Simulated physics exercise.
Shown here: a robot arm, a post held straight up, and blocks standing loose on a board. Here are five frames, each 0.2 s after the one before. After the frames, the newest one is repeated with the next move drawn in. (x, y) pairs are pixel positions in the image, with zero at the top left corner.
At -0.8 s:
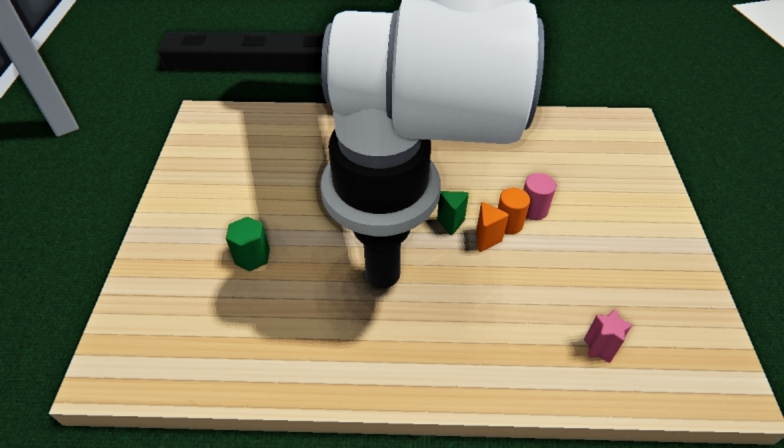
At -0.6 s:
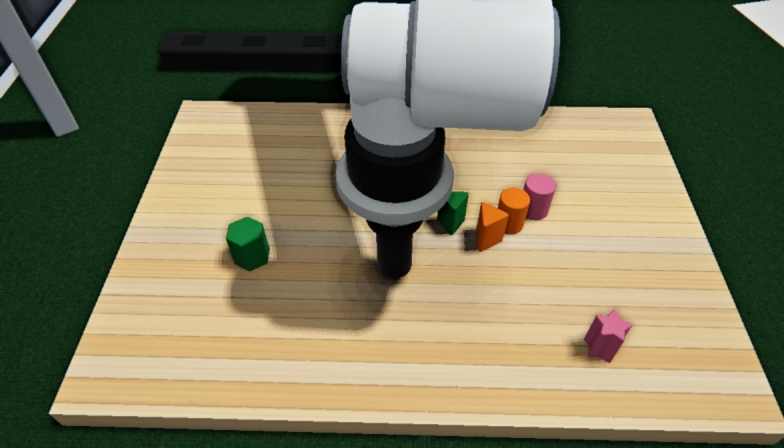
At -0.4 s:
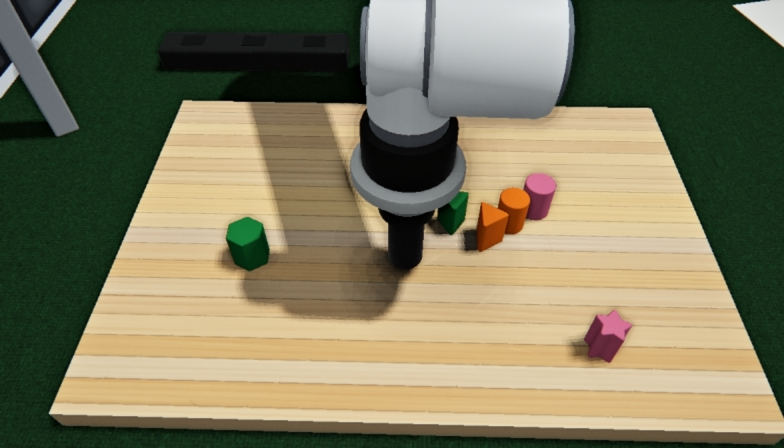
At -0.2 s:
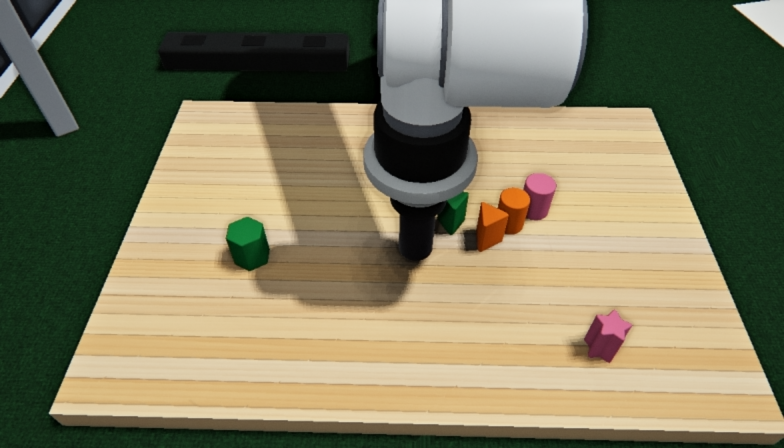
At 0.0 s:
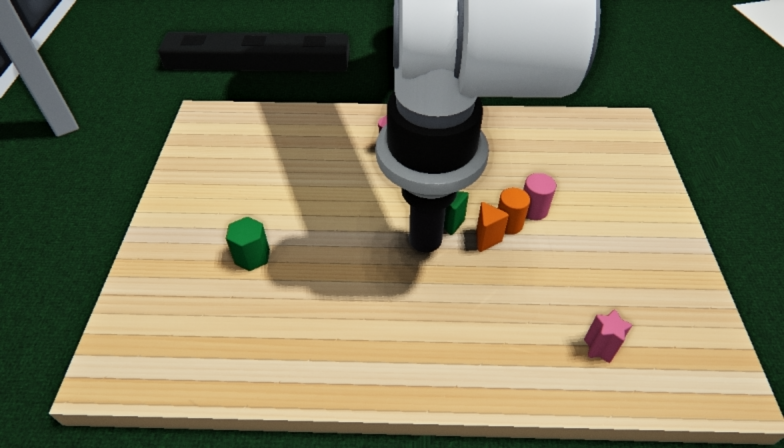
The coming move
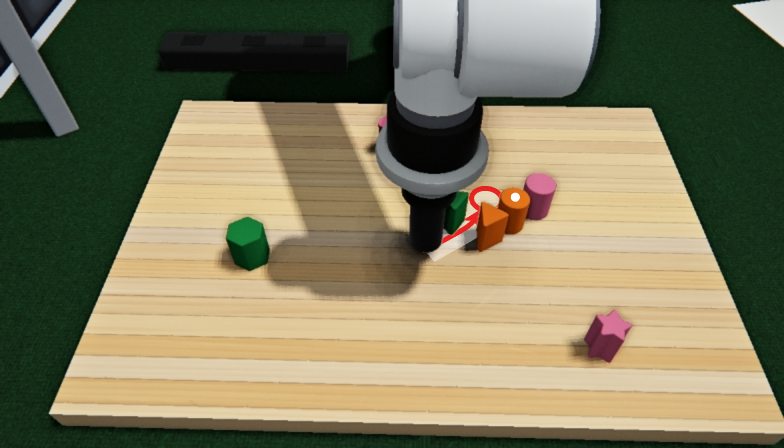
The clip opens on a white and black robot arm holding a dark post upright above a wooden board scattered with green, orange and pink blocks. The arm moves the post a short way right and toward the back, nearing the green three-sided block, while the visible blocks stay still.
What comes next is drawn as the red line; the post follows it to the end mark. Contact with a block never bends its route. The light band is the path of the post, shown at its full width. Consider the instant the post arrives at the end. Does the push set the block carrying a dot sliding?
No, I don't think so.
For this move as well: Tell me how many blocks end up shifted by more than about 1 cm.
The count is one.
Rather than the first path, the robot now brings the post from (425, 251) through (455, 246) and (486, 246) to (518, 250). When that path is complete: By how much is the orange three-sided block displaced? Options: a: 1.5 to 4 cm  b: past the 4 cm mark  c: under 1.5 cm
That would be b.
The drawn path runs from (425, 251) by way of (464, 229) to (487, 199); the dot is on the orange disc.
The first path, step by step. One third of the way, post at (454, 225); green three-sided block at (460, 190), turned 45° anticlockwise.
Two thirds of the way, post at (476, 209); green three-sided block at (468, 176), turned 85° anticlockwise; orange three-sided block at (496, 211), turned 35° clockwise.
At the end, post at (489, 188); green three-sided block at (467, 166), turned 120° anticlockwise; orange three-sided block at (496, 211), turned 35° clockwise; orange disc not moved.
